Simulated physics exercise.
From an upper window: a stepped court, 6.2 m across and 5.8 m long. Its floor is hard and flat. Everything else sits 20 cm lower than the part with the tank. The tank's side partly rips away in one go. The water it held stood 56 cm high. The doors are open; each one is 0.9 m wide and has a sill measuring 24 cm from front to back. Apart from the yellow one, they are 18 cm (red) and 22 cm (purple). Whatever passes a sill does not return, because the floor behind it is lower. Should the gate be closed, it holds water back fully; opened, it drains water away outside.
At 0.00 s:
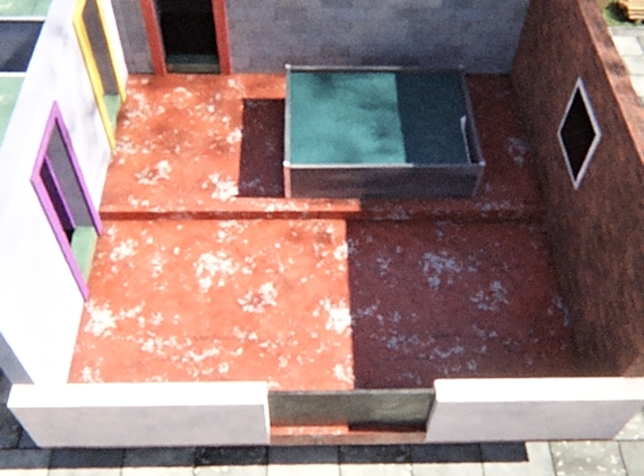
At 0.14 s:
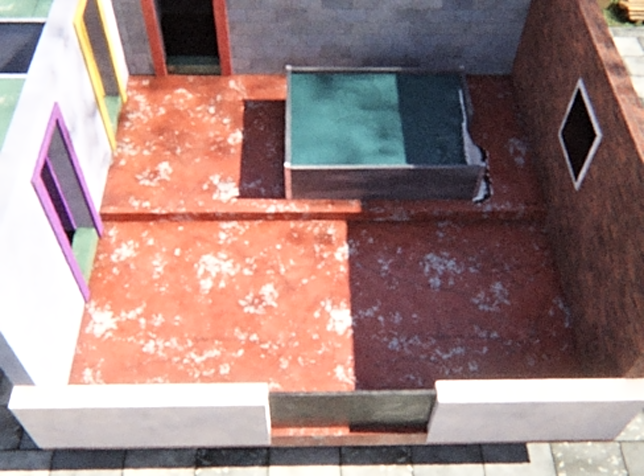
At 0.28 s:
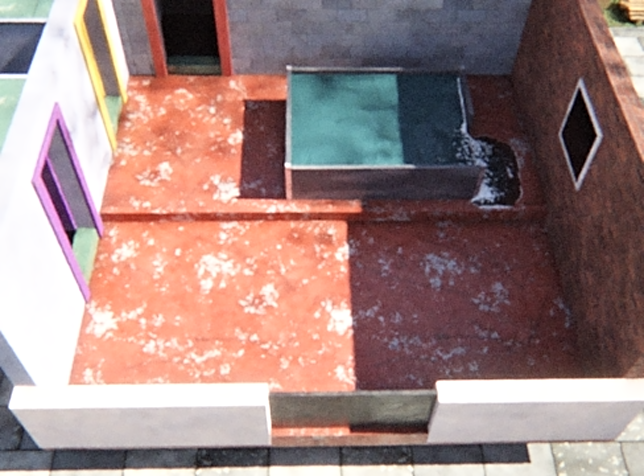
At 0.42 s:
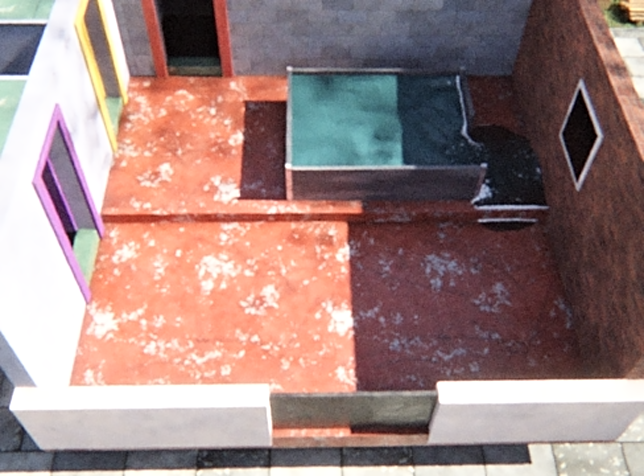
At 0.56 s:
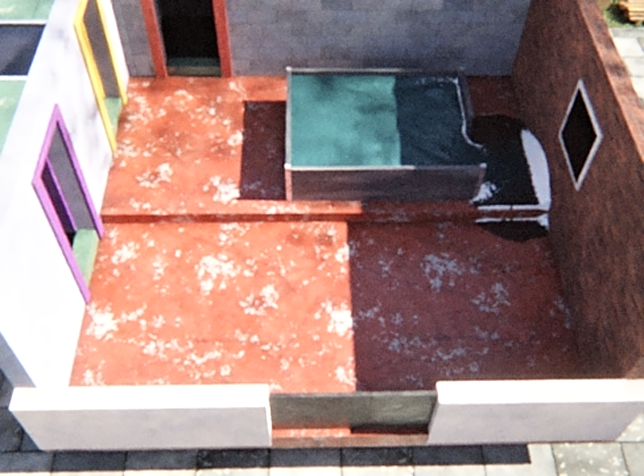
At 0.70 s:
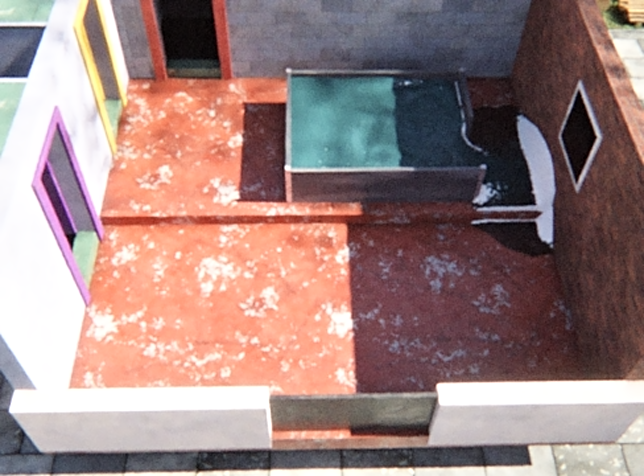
The tank of green water in the walled red court sat still, then its right side tore open, and water poured through the gap, spreading dark and foamy across the floor to the right-hand wall.
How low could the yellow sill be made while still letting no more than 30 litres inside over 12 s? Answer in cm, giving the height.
About 7.5 cm.
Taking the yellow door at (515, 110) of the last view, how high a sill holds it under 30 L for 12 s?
You'd want it roughly 12.0 cm high.
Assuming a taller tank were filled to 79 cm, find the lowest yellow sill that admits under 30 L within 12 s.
Required height: Approx. 12.0 cm.
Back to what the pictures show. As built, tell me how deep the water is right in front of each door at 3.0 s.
Yellow door: 0 cm; red door: 0 cm; purple door: 0 cm.
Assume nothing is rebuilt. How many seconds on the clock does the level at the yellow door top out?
The depth peaks at about 6.0 seconds.
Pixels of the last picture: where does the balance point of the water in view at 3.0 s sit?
My guess is close to (421, 175).
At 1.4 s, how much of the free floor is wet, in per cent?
Approximately 15 %.
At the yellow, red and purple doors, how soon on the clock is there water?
Yellow 4.5 s, red 3.6 s, purple 5.0 s.
After 1.4 s water covers 15 % of the floor, deepest (44 cm) near (536, 184); it has not reached the yellow door.
After 3.0 s water covers 35 % of the floor, deepest (33 cm) near (533, 175); it has not reached the yellow door.
After 12.0 s water covers 95 % of the floor, deepest (14 cm) near (359, 375); 7 cm at the yellow door, 0 litres in over its 16 cm sill.
At the yellow door as built, the water arrived by 4.6 s and peaked near 11 cm at 5.8 s.
Run again over the same 12 s with other heights there, 44 litres in over 6.5 cm, 12 litres over 9 cm. The limit of 30 litres is kept from about 7.5 cm up.
